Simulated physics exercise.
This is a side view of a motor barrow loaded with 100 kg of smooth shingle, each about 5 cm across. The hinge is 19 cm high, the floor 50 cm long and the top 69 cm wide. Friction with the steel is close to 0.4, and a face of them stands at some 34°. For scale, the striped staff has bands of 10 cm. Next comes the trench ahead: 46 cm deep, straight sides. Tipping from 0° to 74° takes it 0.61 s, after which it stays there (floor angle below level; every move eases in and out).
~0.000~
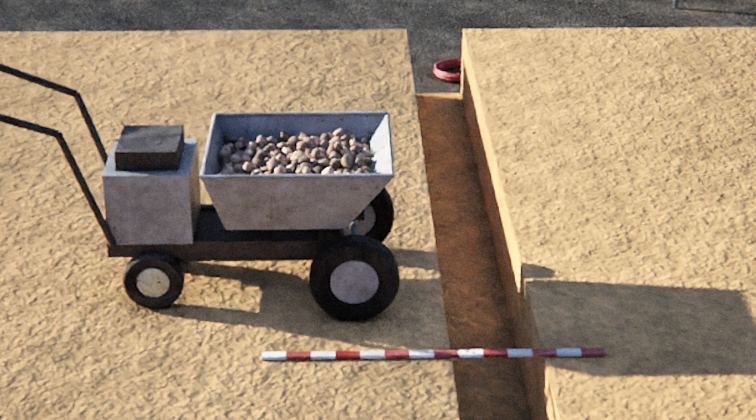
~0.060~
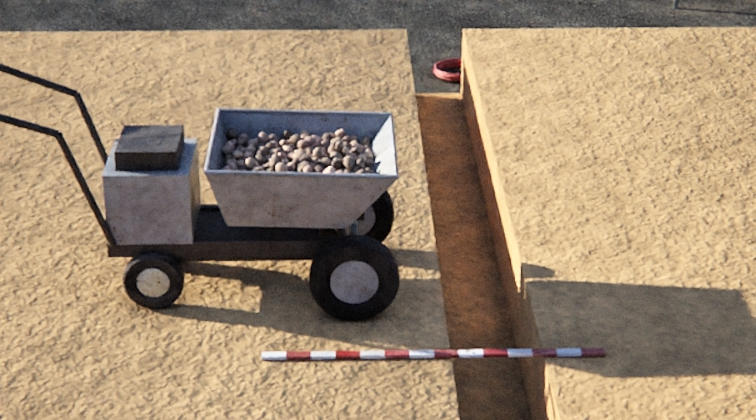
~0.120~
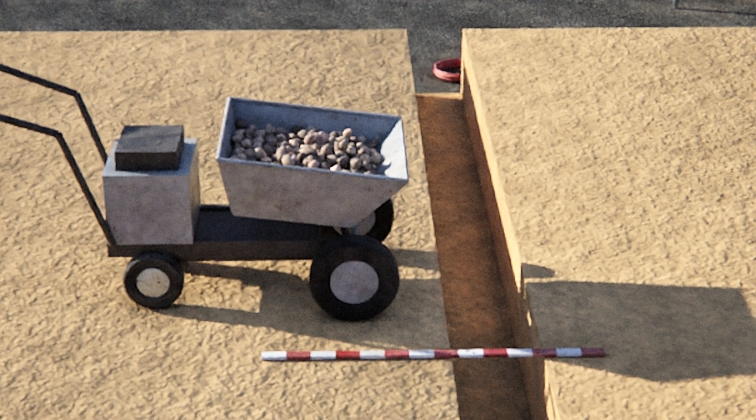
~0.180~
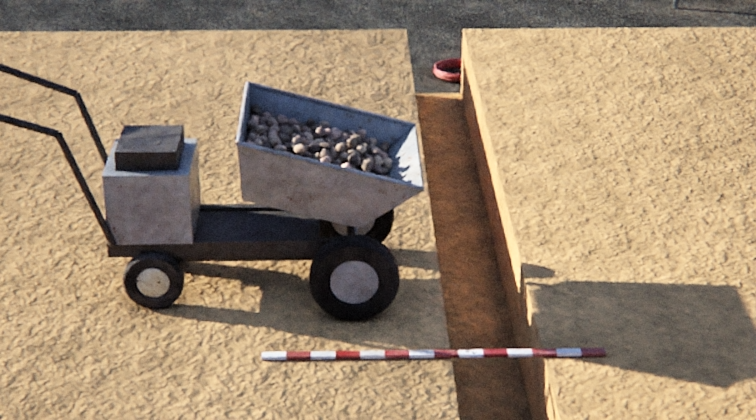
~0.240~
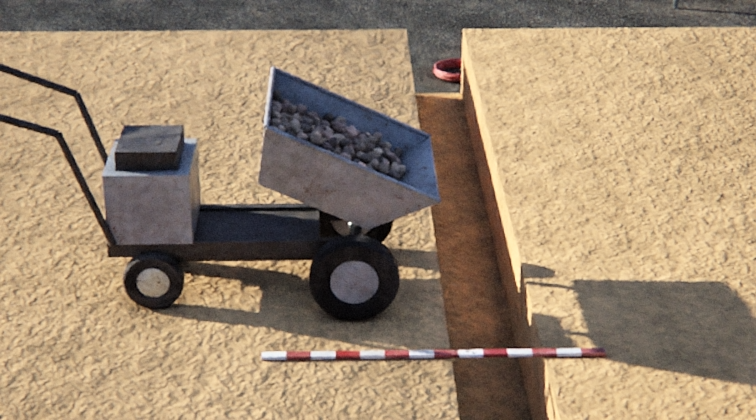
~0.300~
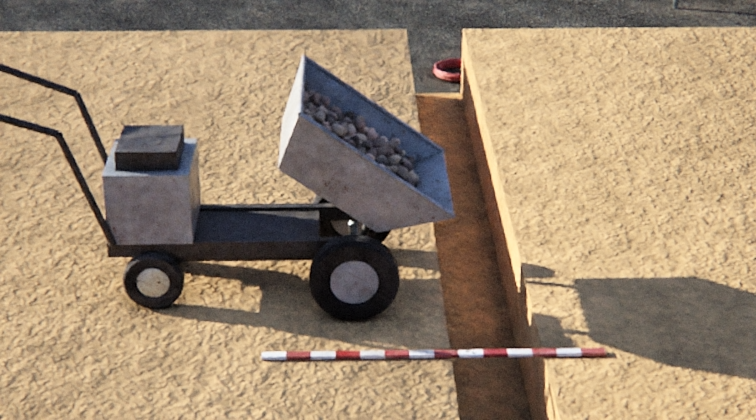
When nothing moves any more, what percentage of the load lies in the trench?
57 %.
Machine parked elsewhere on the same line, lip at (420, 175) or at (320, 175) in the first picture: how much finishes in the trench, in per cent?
Around 30% for the first place and 90% for the second.
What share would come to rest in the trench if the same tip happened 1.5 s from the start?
Roughly 80 per cent would.
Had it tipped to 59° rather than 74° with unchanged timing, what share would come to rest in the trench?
Some 55 in a hundred, I'd say.
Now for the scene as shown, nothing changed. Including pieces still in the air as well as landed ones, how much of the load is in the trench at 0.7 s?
I'd say near 25 per cent at that time.
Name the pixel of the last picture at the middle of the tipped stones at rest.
I'd point somewhere around (516, 351).
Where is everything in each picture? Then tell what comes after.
The skip is at 0°, its lip at (393, 176); the top of the load is at (327, 147), in the first picture.
The skip is at 2°, its lip at (397, 177); the top of the load is at (310, 148); the stones move at 0.4 m/s on average, in the second picture.
Lip at (408, 181), floor tilted 7°, highest stones at (271, 141); the stones move at 0.8 m/s on average, in the third picture.
The skip is at 16°, its lip at (424, 189); the top of the load is at (266, 126); the stones move at 1.2 m/s on average, in the fourth picture.
The skip is at 25°, its lip at (440, 201); the top of the load is at (282, 112); the stones move at 1.4 m/s on average, in the fifth picture.
Lip at (455, 217), floor tilted 36°, highest stones at (305, 101); the stones move at 1.5 m/s on average, in the sixth picture.
After 0.5 s the floor is at 63°; 100 % in the skip; the foremost stones are at (455, 222).
After 0.7 s the floor is at 74°; 66 % in the skip, 27 % in the trench, 7 % past the trench; the foremost stones are at (549, 281).
After 1.1 s the floor is at 74°; 8 % in the skip, 50 % in the trench, 43 % past the trench; the foremost stones are at (720, 272).
After 3.0 s the floor is at 74°; 0 % in the skip, 57 % in the trench, 43 % past the trench; the foremost stones are past the picture's edge.
